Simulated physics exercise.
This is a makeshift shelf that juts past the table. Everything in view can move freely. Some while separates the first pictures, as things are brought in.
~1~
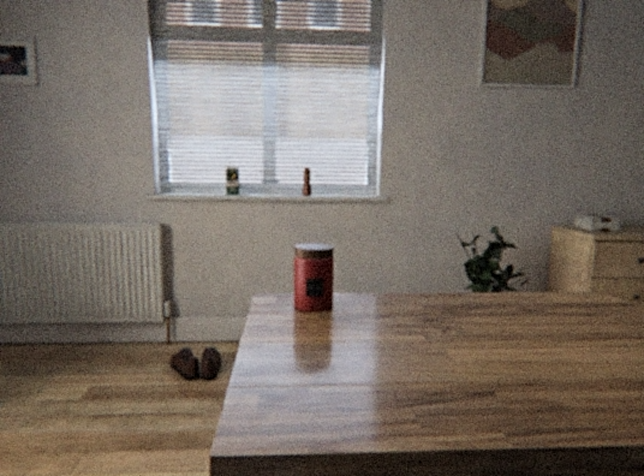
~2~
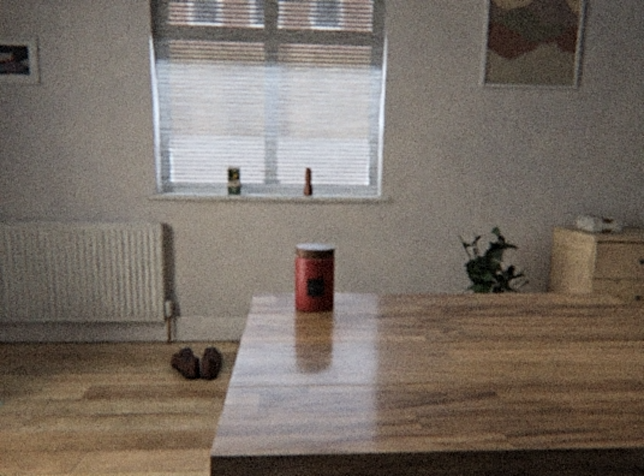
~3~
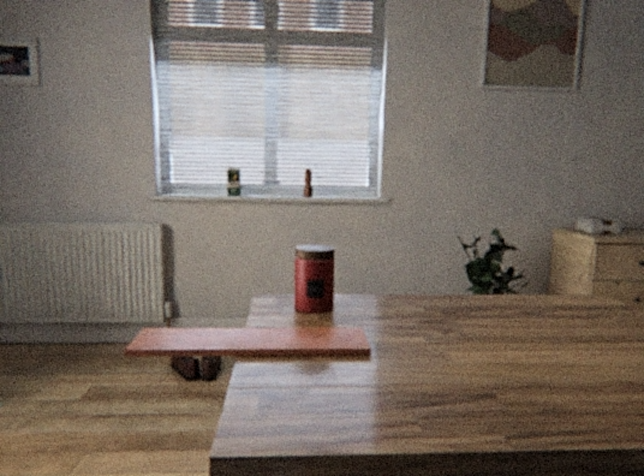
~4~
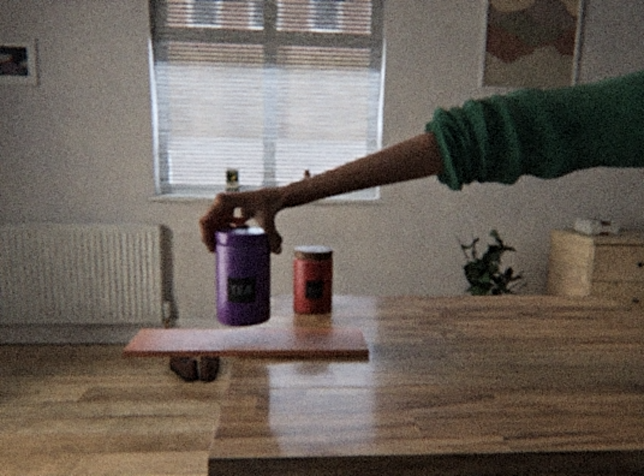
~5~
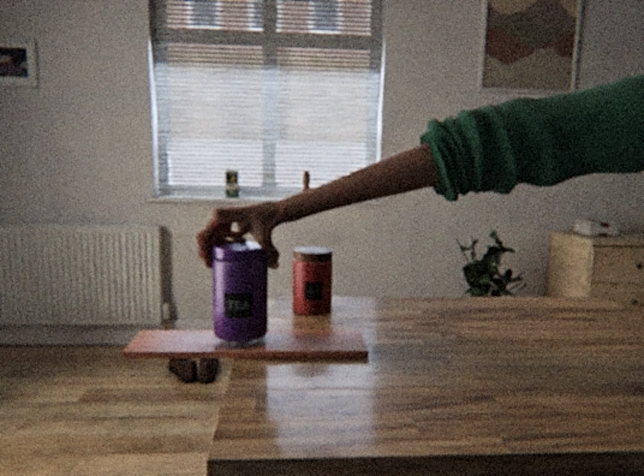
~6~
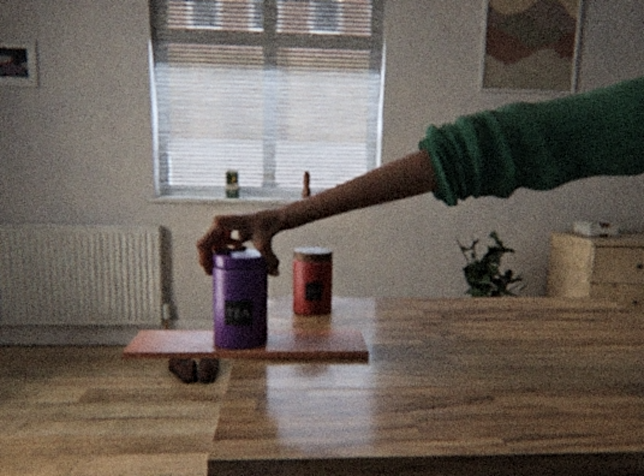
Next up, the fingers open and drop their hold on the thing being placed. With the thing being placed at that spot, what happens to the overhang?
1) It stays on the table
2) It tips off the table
1.
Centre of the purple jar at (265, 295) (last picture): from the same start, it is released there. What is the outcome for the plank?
It remains balanced.
Then, 0.20 s on from there, no change.
Then, 0.60 s on from there, purple jar resting near (241, 298).
In the end, all 3 unmoved. At the end, from the last picture's camera, purple jar near (241, 298). The plank holds.
